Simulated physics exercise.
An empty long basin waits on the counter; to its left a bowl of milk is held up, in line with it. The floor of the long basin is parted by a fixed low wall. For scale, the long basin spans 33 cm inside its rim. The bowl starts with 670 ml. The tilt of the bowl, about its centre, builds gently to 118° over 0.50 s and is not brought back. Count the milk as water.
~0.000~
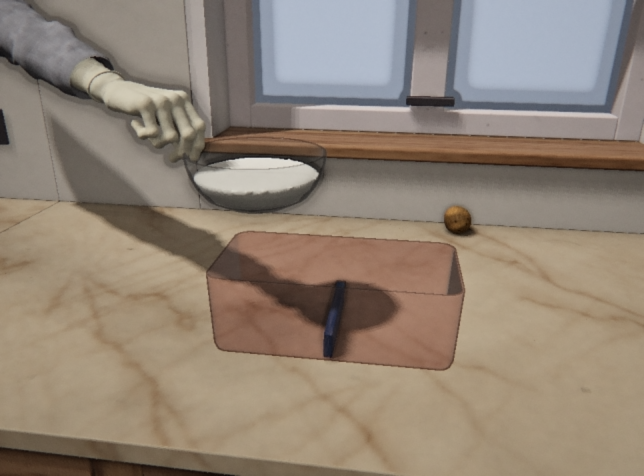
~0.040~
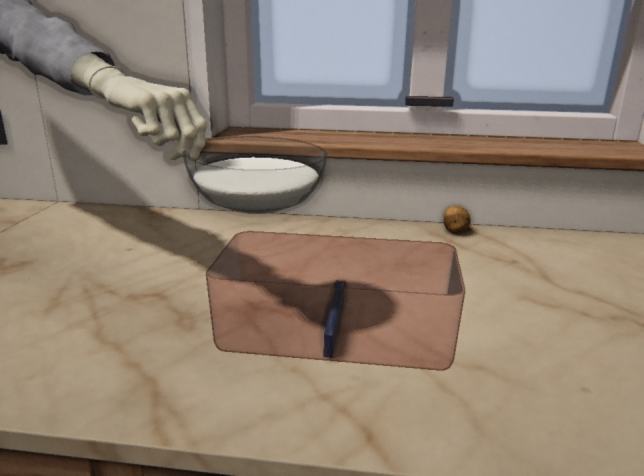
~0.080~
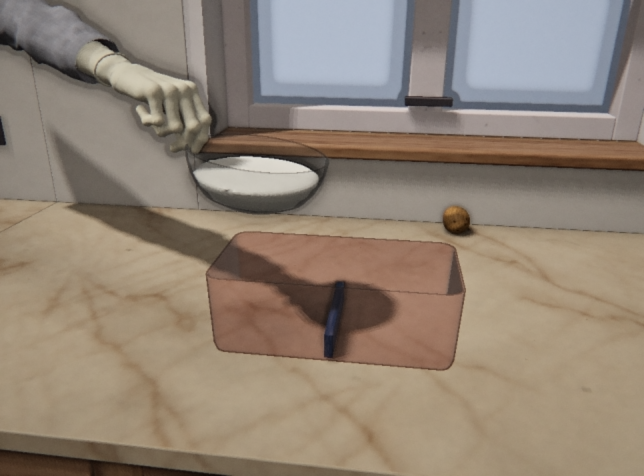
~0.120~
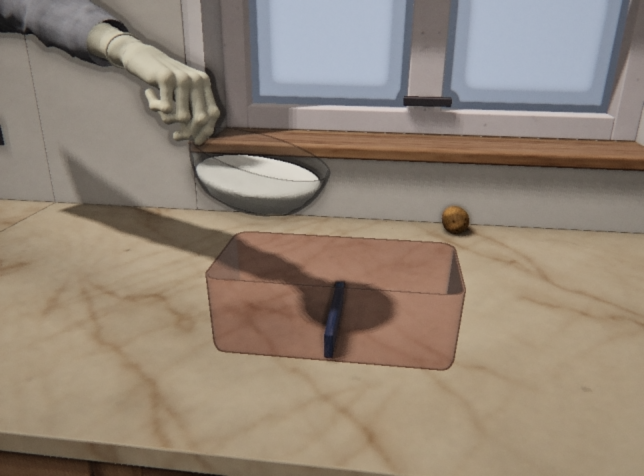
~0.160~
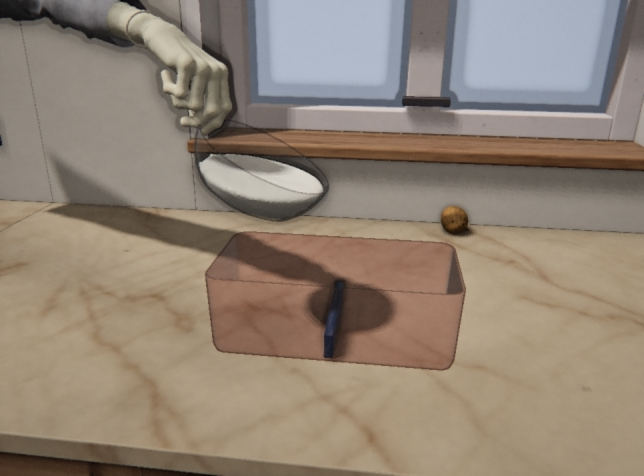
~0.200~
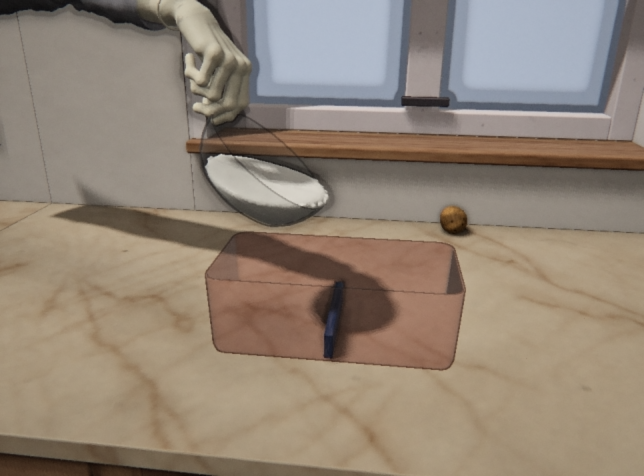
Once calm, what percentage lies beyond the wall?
The far part has some 49 per cent.
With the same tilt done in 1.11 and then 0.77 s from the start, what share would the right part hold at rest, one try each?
In turn about 65 and 60 per cent.
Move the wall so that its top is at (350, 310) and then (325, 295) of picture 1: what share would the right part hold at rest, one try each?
In turn about 30 and 60 per cent.
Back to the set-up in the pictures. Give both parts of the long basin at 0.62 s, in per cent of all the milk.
Left about 42, right about 46.
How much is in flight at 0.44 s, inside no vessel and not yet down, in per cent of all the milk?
About 4 per cent.
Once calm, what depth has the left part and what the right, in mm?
Some 14 mm on the left and 14 mm on the right.
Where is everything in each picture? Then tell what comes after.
Tilt 0°; pouring edge (325, 156); surface from (198, 169) to (319, 175); the long basin's rim runs from (223, 253) to (459, 269); the wall's top is at (335, 307), in the first picture.
Tilt 2°; pouring edge (326, 158); surface from (198, 168) to (319, 176), in the second picture.
Tilt 7°; pouring edge (327, 165); surface from (199, 165) to (319, 179), in the third picture.
Tilt 16°; pouring edge (329, 176); surface from (201, 161) to (321, 183), in the fourth picture.
Tilt 27°; pouring edge (327, 190); surface from (204, 159) to (321, 187), in the fifth picture.
Tilt 41°; pouring edge (323, 205); surface from (210, 158) to (315, 190); 2 per cent is over the edge, in the sixth picture.
By 0.44 s the tilt is 114° and 0 per cent is still to pour, 47 is left of the wall and 49 right of it.
By 0.62 s the tilt is 118° and 0 per cent is still to pour, 42 is left of the wall and 47 right of it.
By 0.80 s the tilt is 118° and 1 per cent is still to pour, 46 is left of the wall and 49 right of it.
By 1.00 s the tilt is 118° and 0 per cent is still to pour, 48 is left of the wall and 49 right of it.
At rest 48 per cent lies left of the wall, 49 right of it and 3 outside.
